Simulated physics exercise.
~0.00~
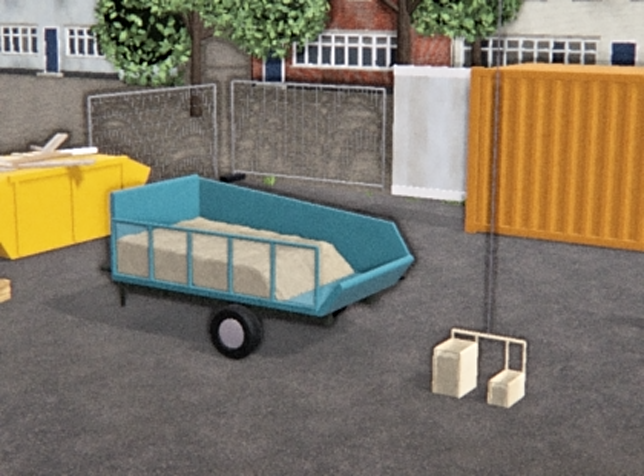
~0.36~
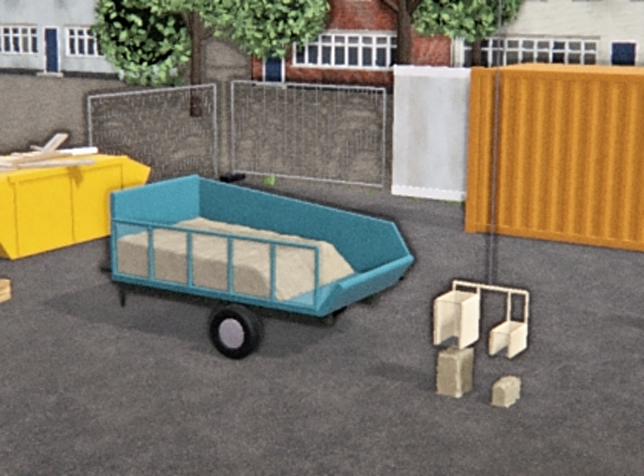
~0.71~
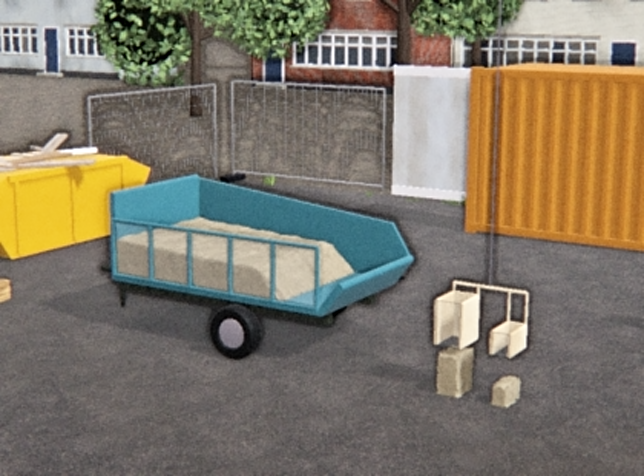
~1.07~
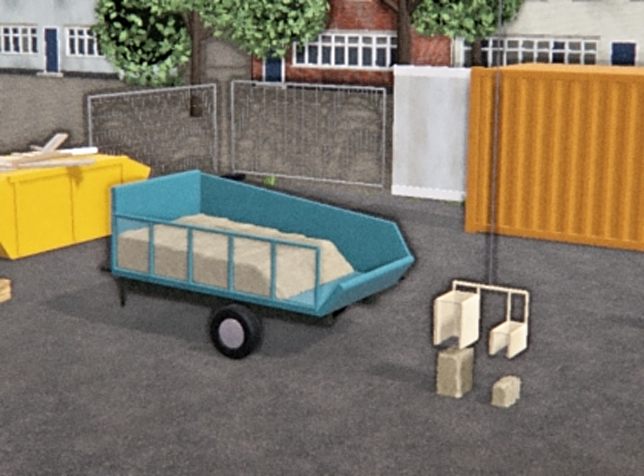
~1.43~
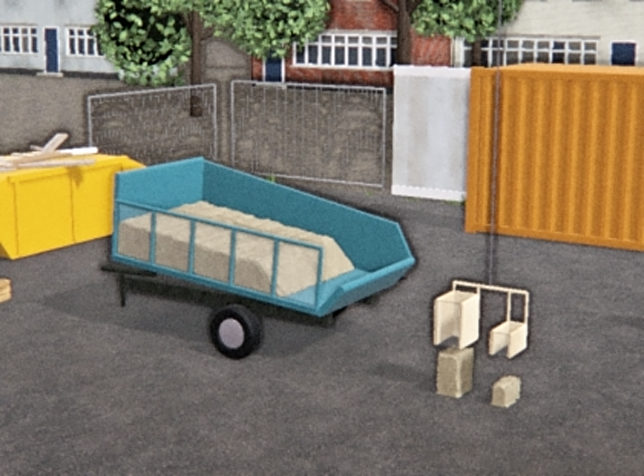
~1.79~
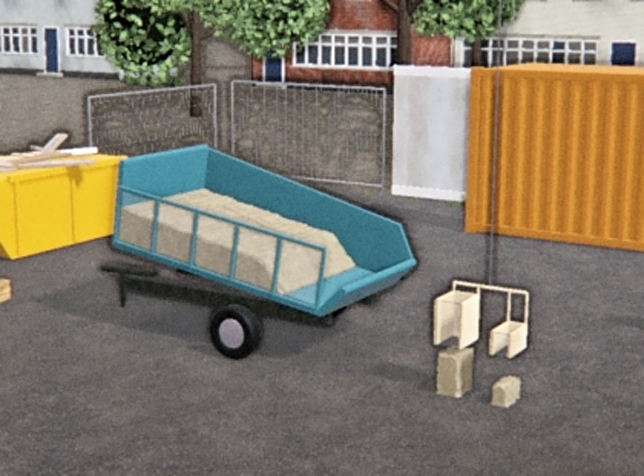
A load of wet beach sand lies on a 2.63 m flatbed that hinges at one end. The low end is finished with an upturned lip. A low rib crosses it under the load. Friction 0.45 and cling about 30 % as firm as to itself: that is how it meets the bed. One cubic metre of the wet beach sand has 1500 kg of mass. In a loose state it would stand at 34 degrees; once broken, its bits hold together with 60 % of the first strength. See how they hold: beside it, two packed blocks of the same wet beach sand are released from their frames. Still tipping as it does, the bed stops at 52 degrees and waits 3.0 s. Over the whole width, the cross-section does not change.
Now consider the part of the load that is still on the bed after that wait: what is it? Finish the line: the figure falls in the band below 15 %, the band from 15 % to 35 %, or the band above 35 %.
The figure falls in the band above 35 %.
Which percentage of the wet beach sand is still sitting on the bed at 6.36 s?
About 90 %.
By 3.15 s, the tilt is 21 degrees and 100 % is on the bed.
By 4.75 s, the tilt is 37 degrees and 100 % is on the bed.
By 6.36 s, the tilt is 52 degrees and 91 % is on the bed.
By 7.96 s, the tilt is 52 degrees and 58 % is on the bed.
By 9.44 s, at the end, the tilt is 52 degrees and 55 % is on the bed.
